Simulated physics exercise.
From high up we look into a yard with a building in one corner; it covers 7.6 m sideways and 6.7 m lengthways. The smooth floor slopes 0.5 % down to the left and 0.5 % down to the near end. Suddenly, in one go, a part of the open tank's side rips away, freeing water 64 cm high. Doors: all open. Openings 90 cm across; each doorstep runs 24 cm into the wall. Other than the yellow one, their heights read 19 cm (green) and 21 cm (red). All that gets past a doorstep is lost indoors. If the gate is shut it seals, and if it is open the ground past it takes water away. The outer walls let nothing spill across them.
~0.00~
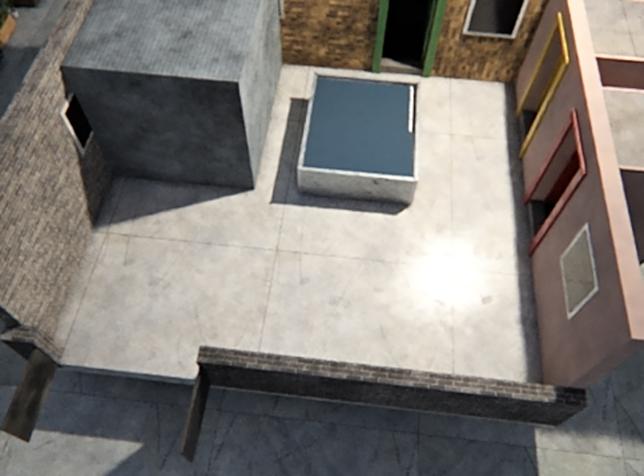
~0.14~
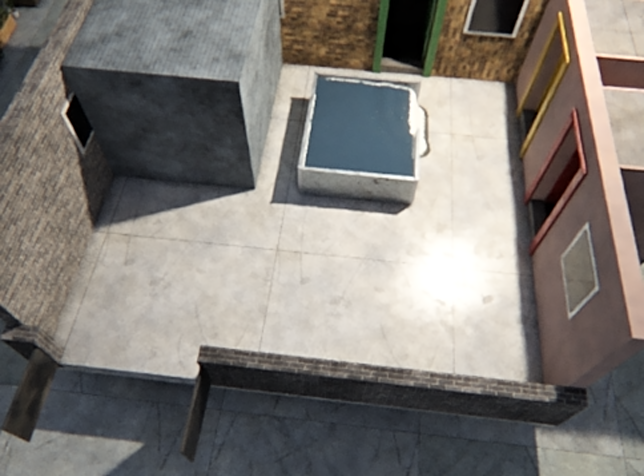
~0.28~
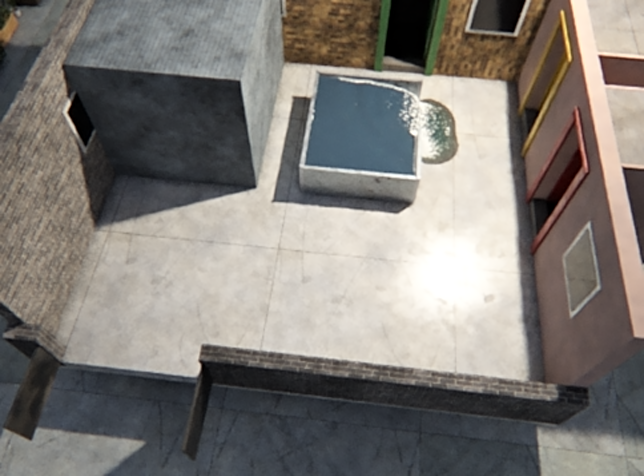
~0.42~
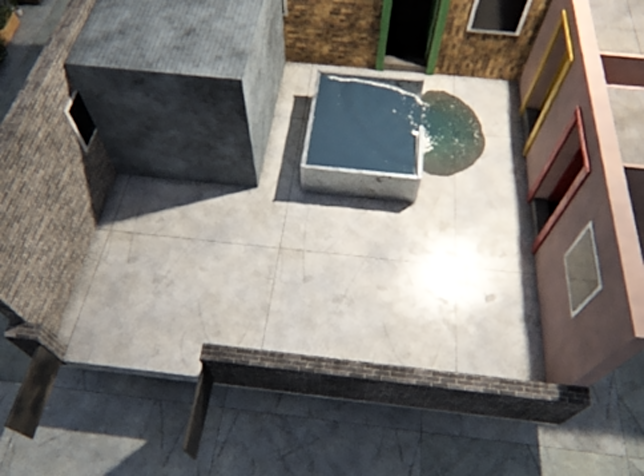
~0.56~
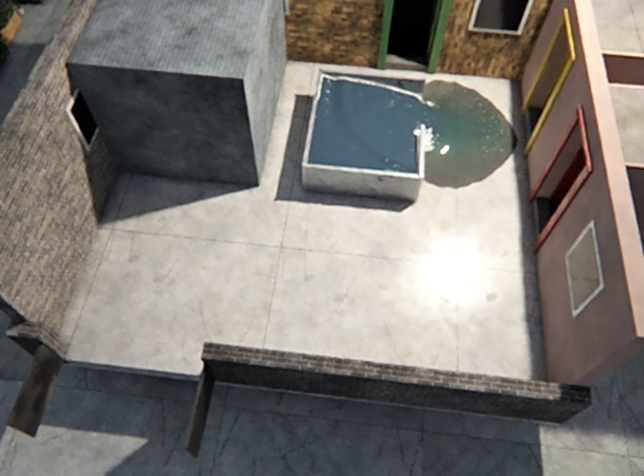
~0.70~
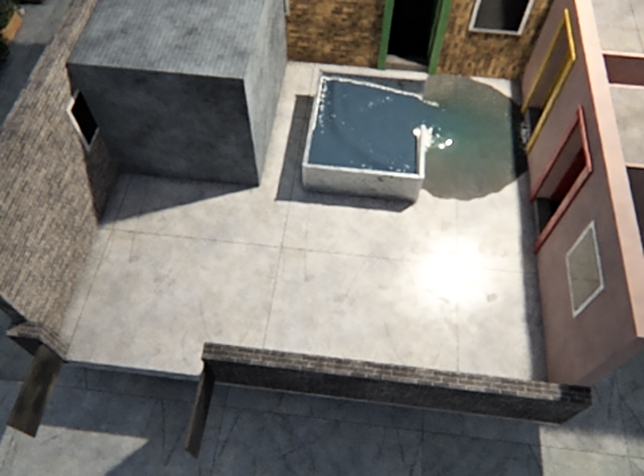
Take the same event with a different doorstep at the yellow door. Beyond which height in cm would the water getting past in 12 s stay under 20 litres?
I would say 32 cm.
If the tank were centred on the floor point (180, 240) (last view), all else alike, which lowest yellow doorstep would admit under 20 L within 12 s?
It must be around 10.0 cm tall.
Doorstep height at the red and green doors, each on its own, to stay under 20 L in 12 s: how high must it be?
About 7.5 cm at red and about 6.0 cm at green.
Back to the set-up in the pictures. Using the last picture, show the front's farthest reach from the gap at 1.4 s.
The farthest wet point sits near (533, 235) in the last view.
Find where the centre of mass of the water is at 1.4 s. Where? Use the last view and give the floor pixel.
It lies near (402, 142) in the last picture.
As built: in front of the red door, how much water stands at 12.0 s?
4.0 cm.
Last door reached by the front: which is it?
The green door comes last.
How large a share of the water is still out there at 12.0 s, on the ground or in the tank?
Roughly 88 percent of the water remains.
After 1.4 s water covers 15 % of the floor, deepest (50 cm) near (520, 82); 36 cm at the yellow door, 12 litres in over its 26 cm doorstep.
After 3.0 s water covers 35 % of the floor, deepest (30 cm) near (524, 134); 29 cm at the yellow door, 65 litres in over its 26 cm doorstep.
After 12.0 s water covers 100 % of the floor, deepest (11 cm) near (55, 342); 7 cm at the yellow door, 69 litres in over its 26 cm doorstep.
At the yellow door as built, the water arrived by 0.7 s and peaked near 37 cm at 2.2 s.
With a doorstep of 26.5 cm, 64 litres would have come in within the 12 s; with 36 cm, 3 litres. So under 20 litres takes about 32 cm.
